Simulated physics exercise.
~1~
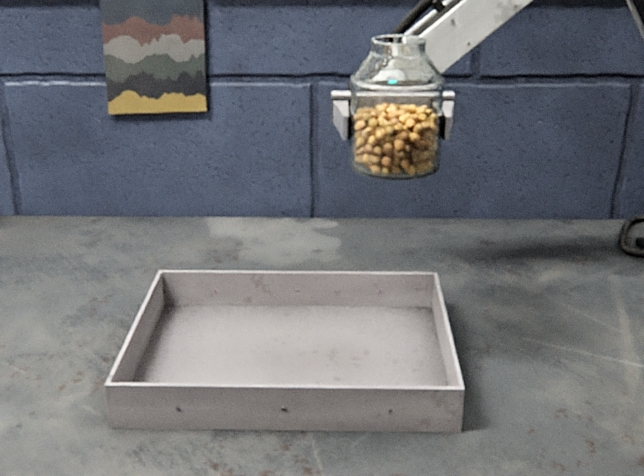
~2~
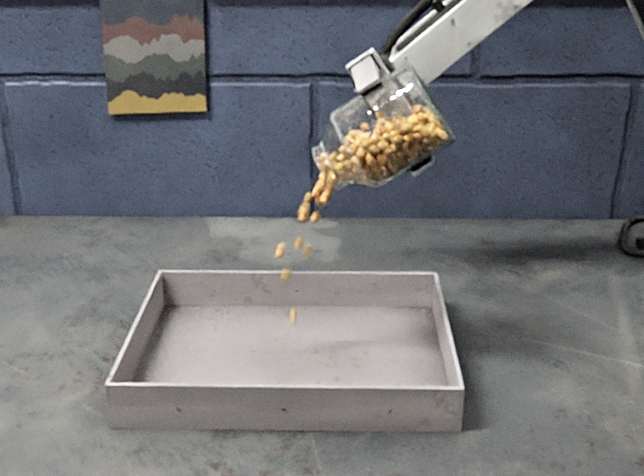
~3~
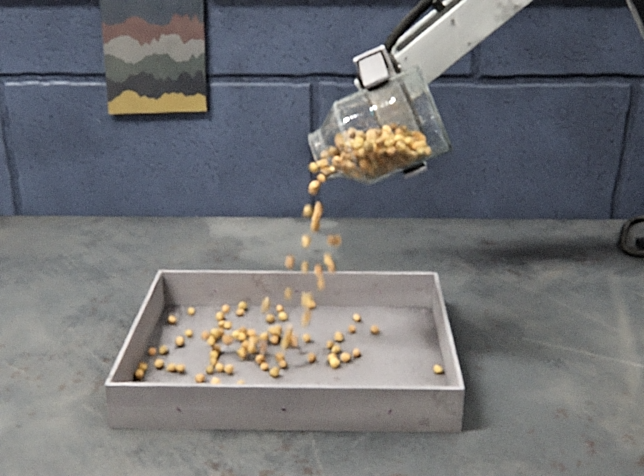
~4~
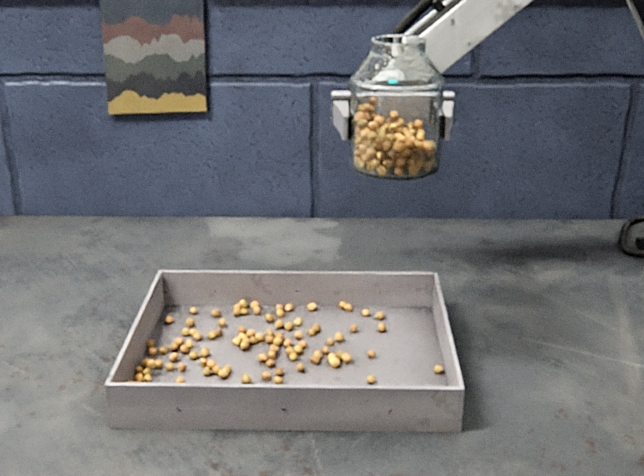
To begin with, a robotic arm holds a clear glass jar of dried chickpeas upright above a grey table, where a shallow, empty tray sits in front of a blue block wall. The arm tips the jar over to the left until its mouth points downward, and the first chickpeas tumble out towards the tray. With the jar still tilted, they keep falling in a loose stream and scatter across the tray floor. The arm then turns the jar upright again. It ends with a good share of the chickpeas spread in the tray, while many remain in the jar.
